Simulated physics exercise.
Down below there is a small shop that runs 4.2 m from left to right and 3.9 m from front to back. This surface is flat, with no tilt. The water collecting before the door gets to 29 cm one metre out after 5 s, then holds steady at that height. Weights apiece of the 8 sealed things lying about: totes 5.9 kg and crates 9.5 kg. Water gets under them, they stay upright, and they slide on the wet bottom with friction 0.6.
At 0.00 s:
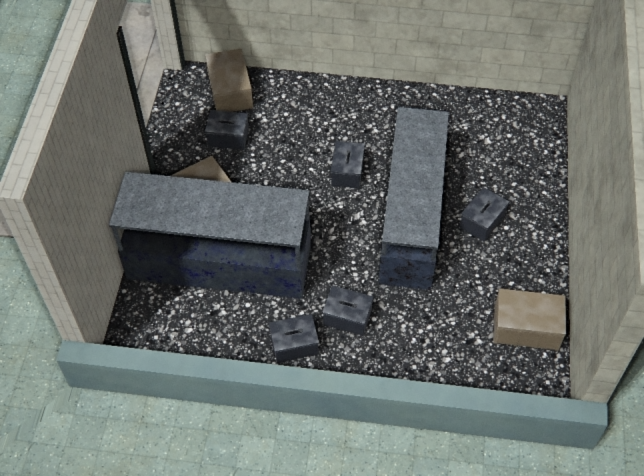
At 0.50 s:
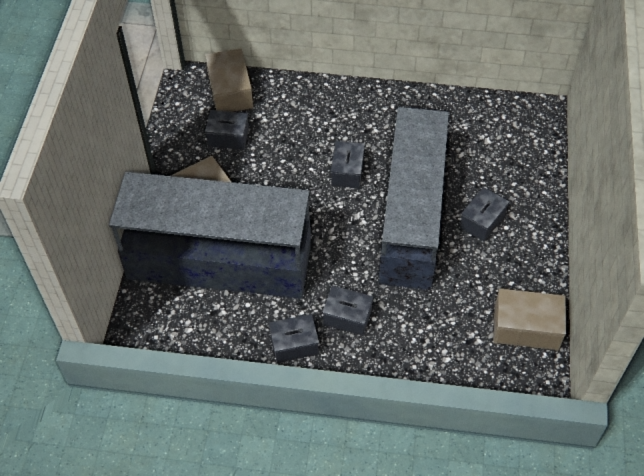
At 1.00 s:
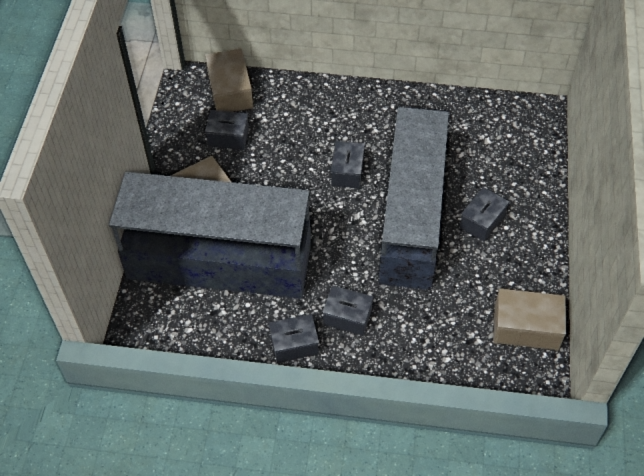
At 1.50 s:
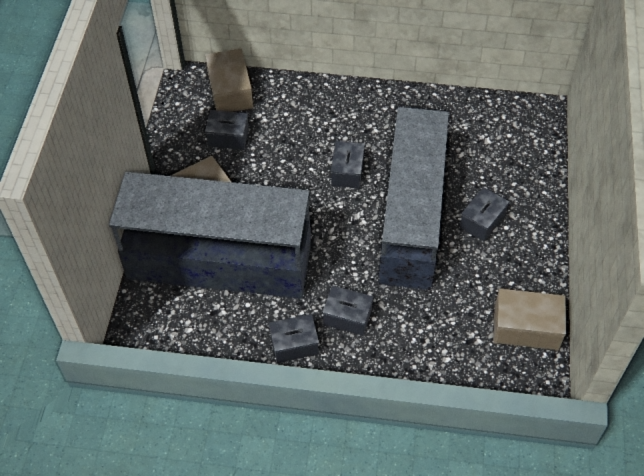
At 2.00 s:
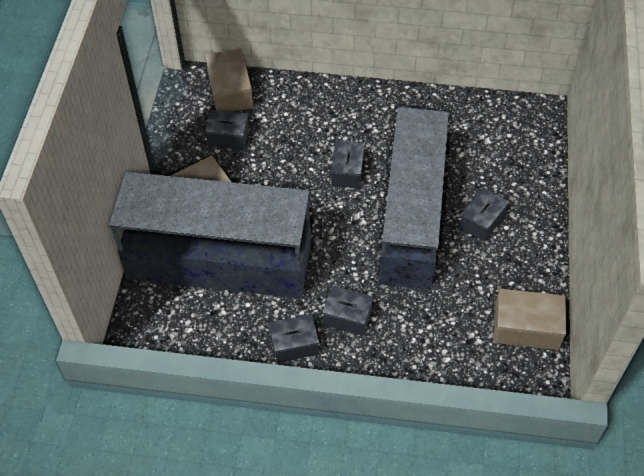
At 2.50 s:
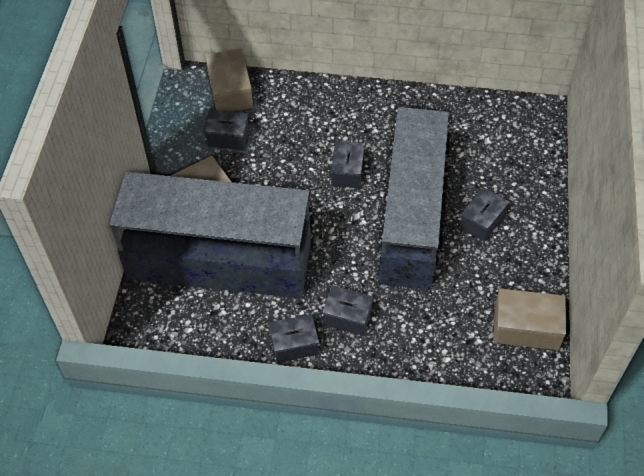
Small walled shop with two long counters and scattered boxes, water spreading outside, then creeping in at the upper left doorway.
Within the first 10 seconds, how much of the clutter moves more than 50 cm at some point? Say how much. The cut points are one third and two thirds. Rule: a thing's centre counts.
It's going to be two in three or more, I reckon.
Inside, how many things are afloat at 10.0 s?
Answer: 8.
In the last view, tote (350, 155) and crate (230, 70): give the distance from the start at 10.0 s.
Net displacement, in order: 200 cm; 350 cm.
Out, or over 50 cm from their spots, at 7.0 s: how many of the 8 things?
By then the count is 4.
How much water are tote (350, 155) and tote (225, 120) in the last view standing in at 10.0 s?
Depth approx. 12 cm / 9 cm.
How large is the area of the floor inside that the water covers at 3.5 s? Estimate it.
Flooded: Near 3.0 m2.
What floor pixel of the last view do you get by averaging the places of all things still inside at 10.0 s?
Centred roughly on (280, 315).
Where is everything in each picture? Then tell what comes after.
In the first frame, a tote at (348, 157), on the bottom; a crate at (532, 311) rests on the ground; water covers 0.0 m2; 0 of 8 have shifted.
In the second frame, a tote at (348, 157) rests on the ground; a crate at (532, 311) rests on the ground; 0.0 m2 under water; 0 of 8 have shifted.
In the third frame, a tote at (348, 157) rests on the ground; a crate at (532, 311) rests on the ground; water covers 0.0 m2; 0 of 8 have shifted.
In the fourth frame, a tote at (348, 157) rests on the ground; a crate at (532, 311) rests on the ground; water covers 0.0 m2; 0 of 8 have shifted.
In the fifth frame, a tote at (348, 157) rests on the ground; a crate at (532, 311), on the bottom; 0.1 m2 under water; 0 of 8 have shifted.
In the sixth frame, a tote at (348, 157), on the bottom; a crate at (532, 311), on the bottom; 0.7 m2 under water; 0 of 8 have shifted.
After 3.5 s 1 of 8 are over 50 cm from their spots; 0 afloat.
After 4.5 s 2 of 8 are over 50 cm from their spots; 1 afloat.
After 7.0 s 4 of 8 are over 50 cm from their spots; 3 afloat.
After 10.0 s 7 of 8 are over 50 cm from their spots, and 7 have been at some point; 8 afloat.
